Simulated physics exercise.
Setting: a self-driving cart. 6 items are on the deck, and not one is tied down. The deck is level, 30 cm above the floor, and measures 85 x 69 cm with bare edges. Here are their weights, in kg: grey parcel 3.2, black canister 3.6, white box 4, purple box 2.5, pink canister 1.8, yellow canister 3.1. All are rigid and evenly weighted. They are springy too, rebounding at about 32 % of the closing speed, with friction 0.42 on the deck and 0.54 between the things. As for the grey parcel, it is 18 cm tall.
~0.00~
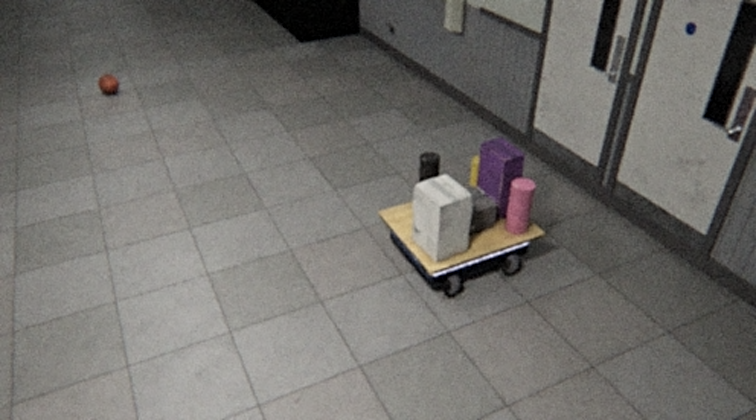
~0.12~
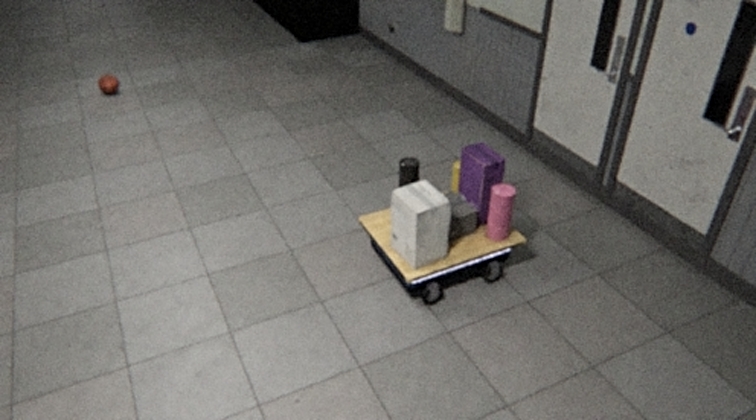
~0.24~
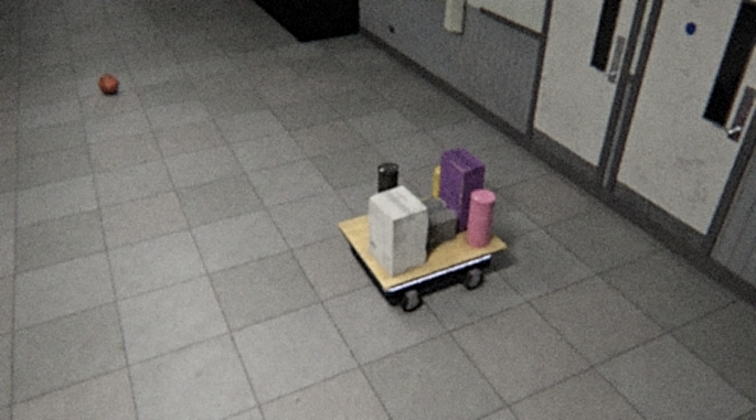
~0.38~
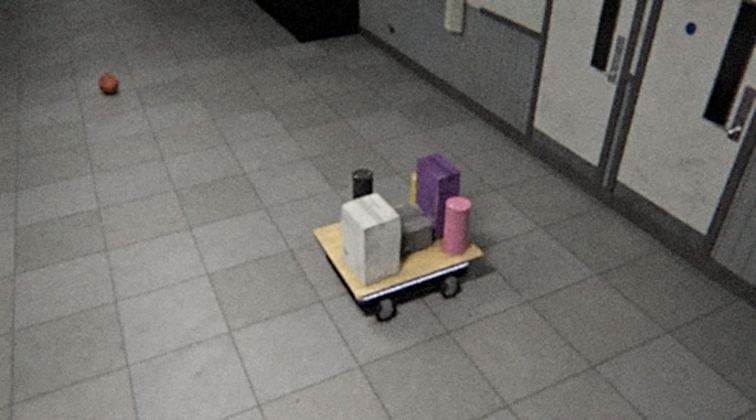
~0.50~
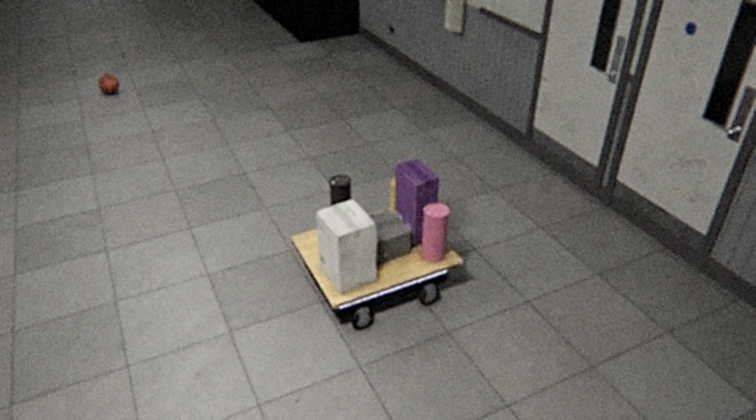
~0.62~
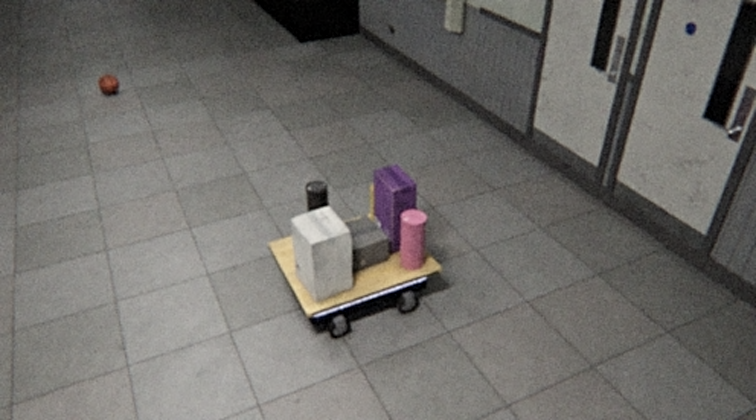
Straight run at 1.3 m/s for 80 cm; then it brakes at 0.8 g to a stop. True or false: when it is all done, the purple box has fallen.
True.
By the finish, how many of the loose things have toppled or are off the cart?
I count 2.
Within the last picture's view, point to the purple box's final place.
Around pixel (359, 222).
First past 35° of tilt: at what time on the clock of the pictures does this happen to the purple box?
Around 1.0 seconds.
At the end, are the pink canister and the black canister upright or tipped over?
In the last frame the pink canister remains up and the black canister does not stay up.
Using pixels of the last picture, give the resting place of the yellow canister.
Resting point, approx. (354, 212) px.
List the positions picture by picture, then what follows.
In the first picture, 0 cm covered; purple box (499, 180).
In the second picture, 16 cm covered; white box (420, 225); pink canister (501, 213).
In the third picture, 31 cm covered; grey parcel (426, 223).
In the fourth picture, 49 cm covered; white box (371, 239).
In the fifth picture, 65 cm covered; pink canister (435, 233).
In the sixth picture, 81 cm covered; purple box (394, 210); grey parcel (358, 244).
After 0.92 s, 91 cm covered, stopped; purple box leaning 23° near (362, 217); black canister leaning 35°; pink canister leaning 5°.
After 1.32 s, 91 cm covered, stopped; black canister now off the cart; purple box leaning 51° near (358, 222); grey parcel slid 10 cm.
At rest (2.1 s), off the cart and tipped over, black canister; tipped over on the deck, purple box; the other 4 in place, give or take 10 cm. In the last view, purple box near (359, 222).
